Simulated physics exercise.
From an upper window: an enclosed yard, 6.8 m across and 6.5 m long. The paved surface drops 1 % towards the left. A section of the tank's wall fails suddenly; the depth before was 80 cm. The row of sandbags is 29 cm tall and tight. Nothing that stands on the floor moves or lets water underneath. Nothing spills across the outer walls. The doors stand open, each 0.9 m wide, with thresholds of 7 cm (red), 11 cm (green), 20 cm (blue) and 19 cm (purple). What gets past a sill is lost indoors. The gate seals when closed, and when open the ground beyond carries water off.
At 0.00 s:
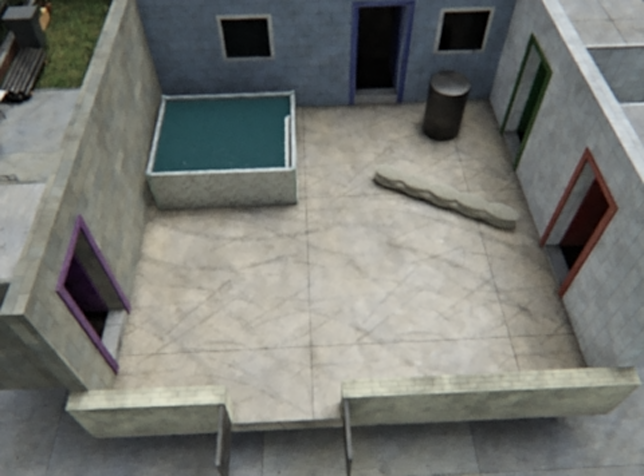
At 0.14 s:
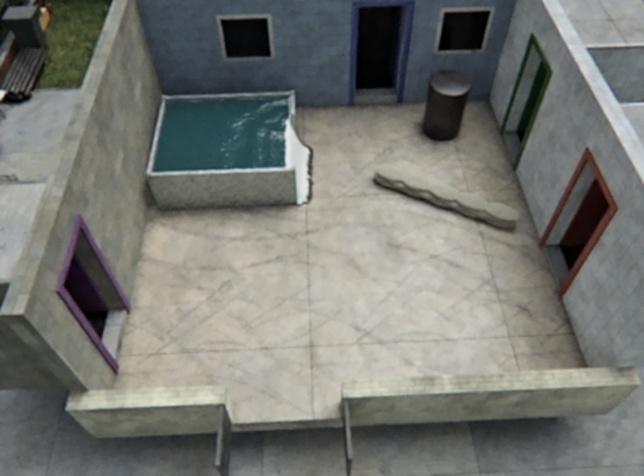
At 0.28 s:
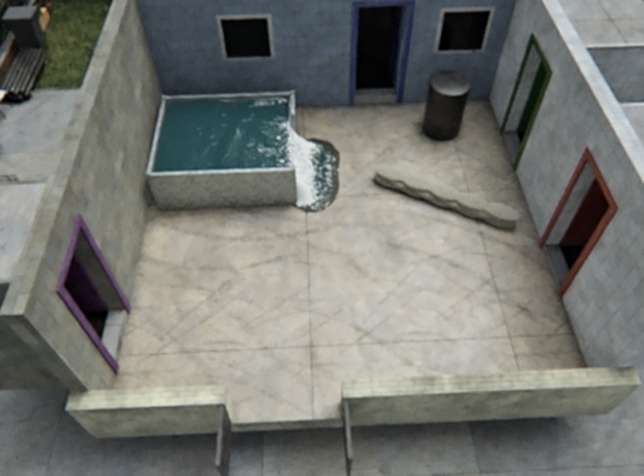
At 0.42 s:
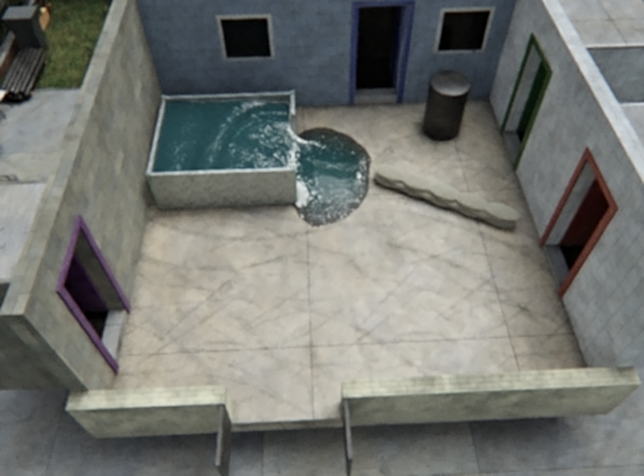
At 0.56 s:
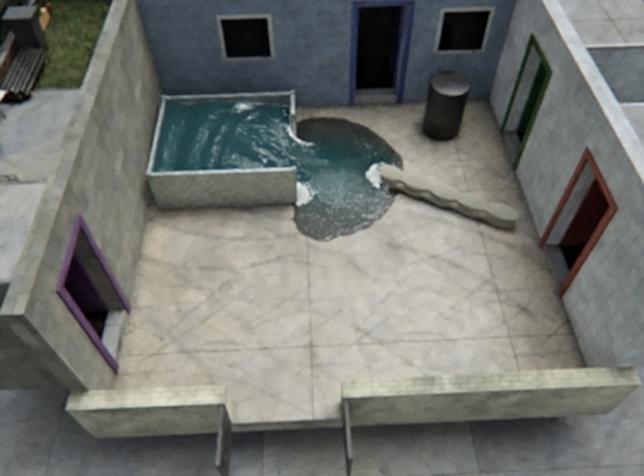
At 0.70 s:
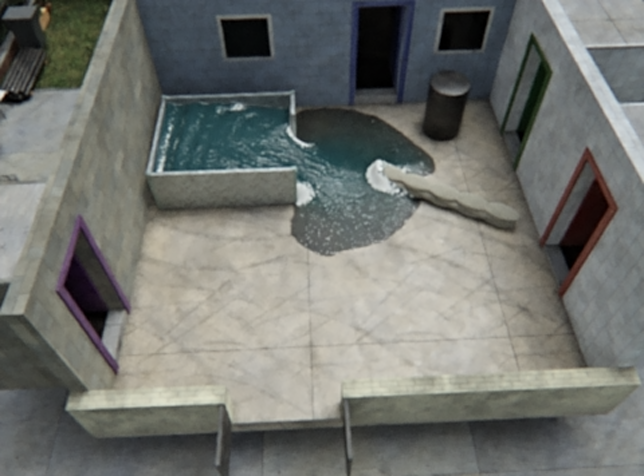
Water bursts through the right side of a raised rectangular tank at the back left of a walled, pale-paved yard, seen from high above by a camera that stays still. A blue-framed doorway and dark barrel stand at the back, purple left, green and red right, with a low wavy barrier mid-yard. White foam spills out, then a dark, rounded pool spreads rightward and forward, curling round the barrier's near end.
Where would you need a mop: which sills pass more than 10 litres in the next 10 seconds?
The water let in: At the red door it passes the limit; at the green door it passes the limit; at the blue door it does not reach the limit; at the purple door it does not reach the limit.
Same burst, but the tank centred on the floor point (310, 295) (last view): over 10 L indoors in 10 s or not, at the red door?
Against that limit: Red over.
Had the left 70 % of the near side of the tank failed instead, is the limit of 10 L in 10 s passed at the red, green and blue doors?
Against that limit: Red above, green below, blue below.
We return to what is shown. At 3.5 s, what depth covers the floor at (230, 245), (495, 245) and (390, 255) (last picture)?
About 0, 8 and 3 cm.
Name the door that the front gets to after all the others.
Last comes the purple one.
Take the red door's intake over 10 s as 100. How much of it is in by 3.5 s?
Some 60 per cent by then.
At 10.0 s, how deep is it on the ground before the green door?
Roughly 7.0 cm deep.
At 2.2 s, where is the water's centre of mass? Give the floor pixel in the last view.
At about (316, 173).
After 1.4 s water covers 35 % of the floor and is deepest (44 cm) near (374, 177); red door not reached, green door 16 cm at the sill, 5 L in, blue door 9 cm at the sill, 0 L in, purple door not reached.
After 2.2 s water covers 50 % of the floor and is deepest (39 cm) near (374, 177); red door 13 cm at the sill, 26 L in, green door 21 cm at the sill, 73 L in, blue door 10 cm at the sill, 0 L in, purple door not reached.
After 3.5 s water covers 55 % of the floor and is deepest (36 cm) near (567, 342); red door 16 cm at the sill, 101 L in, green door 19 cm at the sill, 157 L in, blue door 12 cm at the sill, 0 L in, purple door not reached.
After 6.0 s water covers 85 % of the floor and is deepest (19 cm) near (502, 158); red door 10 cm at the sill, 150 L in, green door 16 cm at the sill, 182 L in, blue door 10 cm at the sill, 0 L in, purple door not reached.
After 10.0 s water covers 95 % of the floor and is deepest (21 cm) near (154, 187); red door 6 cm at the sill, 174 L in, green door 7 cm at the sill, 198 L in, blue door 8 cm at the sill, 0 L in, purple door 11 cm at the sill, 0 L in.
